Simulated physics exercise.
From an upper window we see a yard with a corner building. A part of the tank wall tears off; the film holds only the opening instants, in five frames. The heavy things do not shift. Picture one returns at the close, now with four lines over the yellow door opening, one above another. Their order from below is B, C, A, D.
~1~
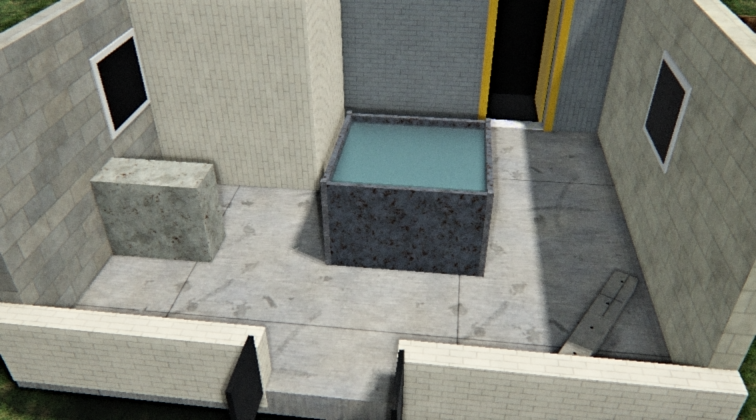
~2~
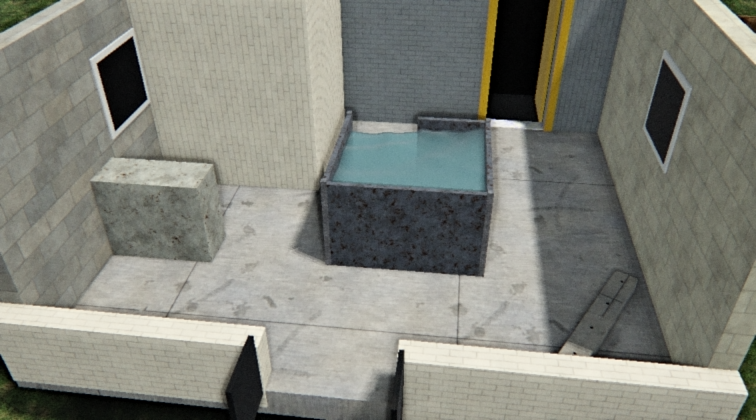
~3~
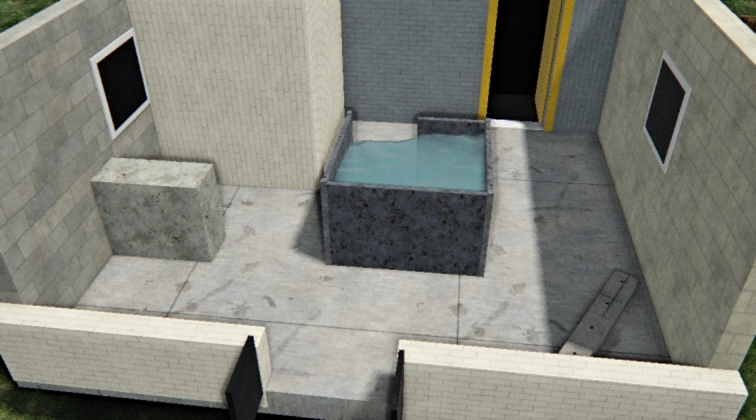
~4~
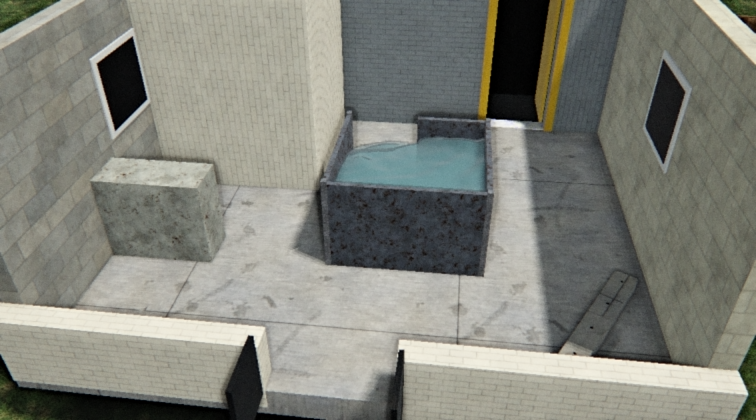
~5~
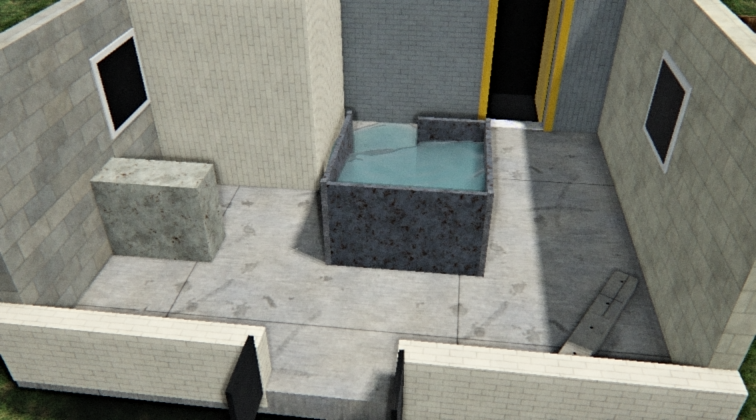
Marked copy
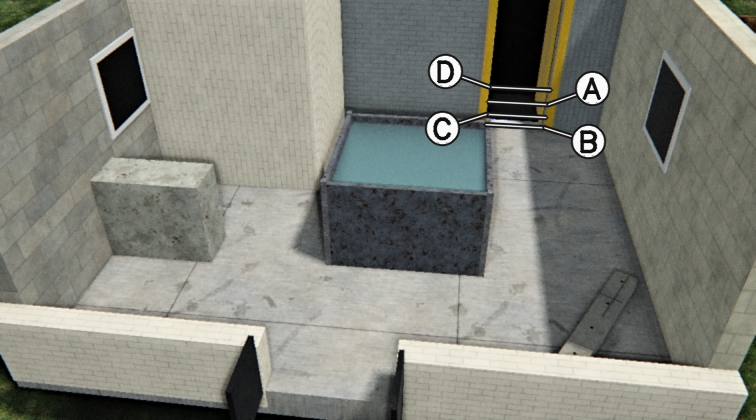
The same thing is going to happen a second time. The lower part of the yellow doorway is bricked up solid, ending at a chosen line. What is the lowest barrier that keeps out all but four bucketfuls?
Go for C.
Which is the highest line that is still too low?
Line B.
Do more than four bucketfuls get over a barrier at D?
No, that is safe.
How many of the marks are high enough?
Three of the four.
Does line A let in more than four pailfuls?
No.
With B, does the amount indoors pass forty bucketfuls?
No, less.
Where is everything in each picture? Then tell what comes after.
Water in the tank at rest, its middle at (412, 156); foot of the yellow doorway at (514, 129); open gate at (331, 329).
Water covers 1 % of the ground, its front hidden from here.
Water covers 3 % of the ground, its front hidden from here.
Water covers 7 % of the ground, its front hidden from here.
Water covers 13 % of the ground and shows as far out as (389, 123).
On the marked copy, A at (518, 103); B at (514, 126); C at (516, 115); D at (520, 88); from the bottom up B, C, A, D.
For line A, nothing gets over.
For line B, some 15 bucketfuls get in.
For line C, nothing gets over.
For line D, nothing gets over.
